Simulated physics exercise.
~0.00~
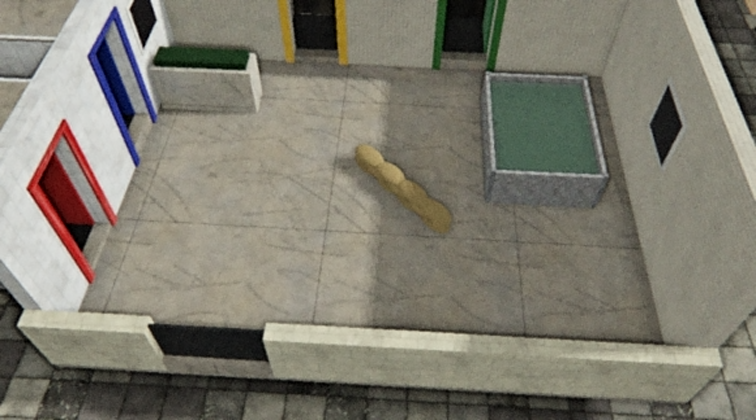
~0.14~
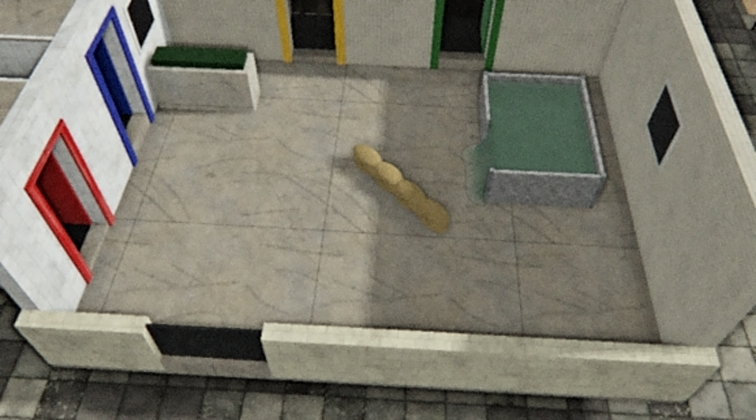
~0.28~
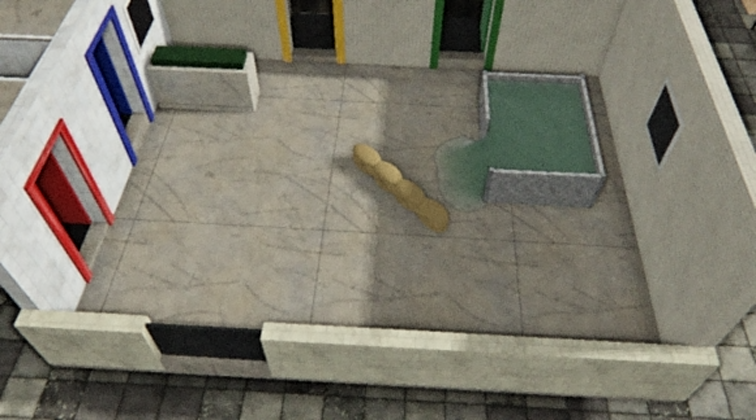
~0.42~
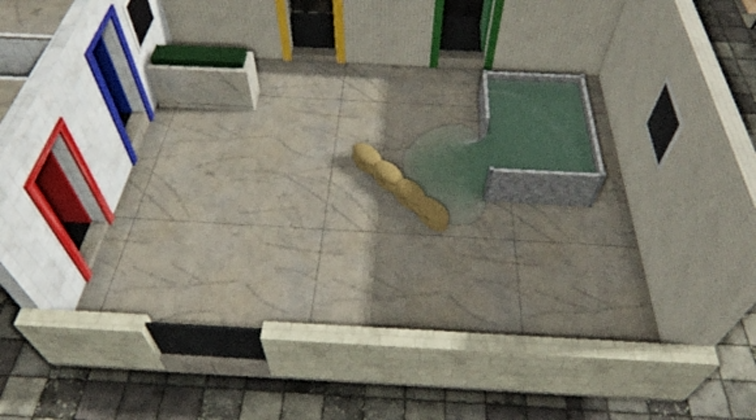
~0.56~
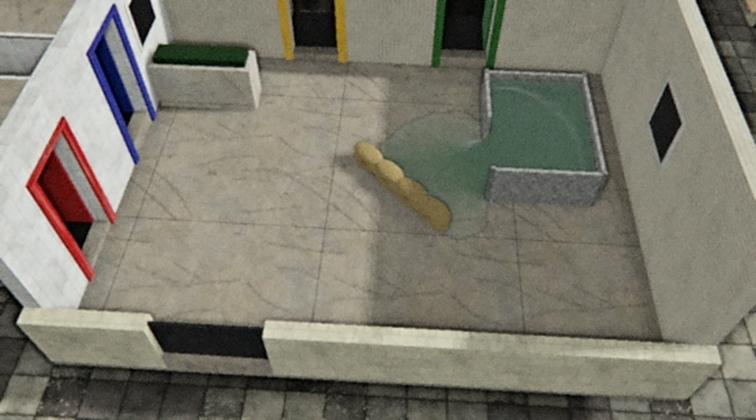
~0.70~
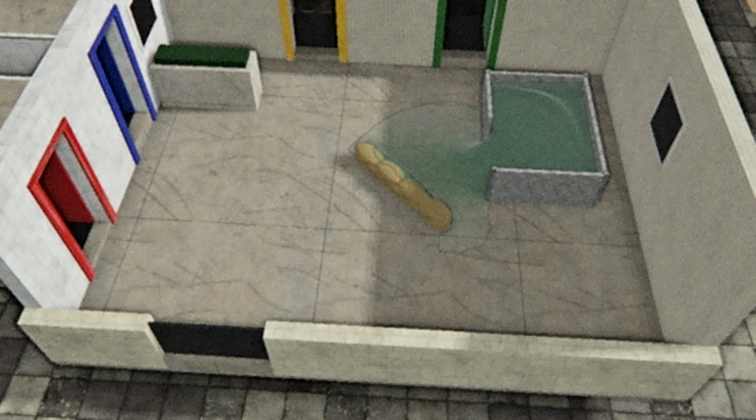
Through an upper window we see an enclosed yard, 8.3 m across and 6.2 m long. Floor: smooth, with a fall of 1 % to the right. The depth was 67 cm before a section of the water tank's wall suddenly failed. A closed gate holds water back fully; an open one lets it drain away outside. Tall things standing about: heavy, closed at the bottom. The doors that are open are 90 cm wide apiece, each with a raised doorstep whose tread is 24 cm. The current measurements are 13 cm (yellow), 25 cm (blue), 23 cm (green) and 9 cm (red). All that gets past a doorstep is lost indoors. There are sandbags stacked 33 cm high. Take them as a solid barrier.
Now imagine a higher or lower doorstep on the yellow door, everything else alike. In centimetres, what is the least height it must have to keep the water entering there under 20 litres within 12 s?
16 cm.
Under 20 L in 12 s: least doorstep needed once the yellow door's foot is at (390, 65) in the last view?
Something near 16 cm.
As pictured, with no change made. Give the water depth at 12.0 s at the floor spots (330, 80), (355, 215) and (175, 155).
About 4, 1 and 1 cm.
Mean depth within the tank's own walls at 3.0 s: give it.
On average, around 27 cm.
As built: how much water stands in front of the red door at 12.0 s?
It stands about 1.0 centimetres deep.
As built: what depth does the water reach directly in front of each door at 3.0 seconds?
Lab note, cm: Yellow 18; blue 1; green 3; red 0.
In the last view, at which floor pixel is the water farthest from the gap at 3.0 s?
The farthest wet point sits near (180, 56) in the last view.
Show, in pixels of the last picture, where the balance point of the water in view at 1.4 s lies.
The balance point sits at roughly (494, 155).
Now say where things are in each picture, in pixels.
The first picture shows the water tank at (541, 125) is whole and still, 67 cm deep; the yellow door at (313, 19) is dry.
In the second picture, water pours out at (487, 166) and has run 0.3 m, to (466, 155); about 6 cm deep outside, 67 cm at the back.
In the third picture, water pours out at (487, 166) and has run 0.7 m, to (442, 171); about 10 cm deep outside, 67 cm at the back.
In the fourth picture, the front is at (410, 174), 1.3 m from the gap at (487, 166); 2.0 m2 of floor is wet, 66 cm left at the back.
In the fifth picture, the front is at (377, 160), 1.9 m from the gap at (488, 165); 3.0 m2 of floor is wet, 60 cm left at the back.
In the sixth picture, the gap is at (489, 165), the front 2.3 m out at (354, 152); the back of the water tank holds 56 cm; the yellow door at (313, 17), 4.2 m from the gap, is still 2.2 m from the nearest water.
After 1.4 s water covers 15 % of the floor, deepest (44 cm) near (423, 196); it has not reached the yellow door.
After 3.0 s water covers 40 % of the floor, deepest (26 cm) near (423, 196); 18 cm at the yellow door, 23 litres in over its 13 cm doorstep.
After 12.0 s water covers 90 % of the floor, deepest (14 cm) near (598, 102); 4 cm at the yellow door, 44 litres in over its 13 cm doorstep.
At the yellow door as built, the water arrived by 1.8 s and peaked near 20 cm at 2.6 s.
With a doorstep of 13.5 cm, 39 litres would have come in within the 12 s; with 18.5 cm, 7 litres. So under 20 litres takes about 16 cm.
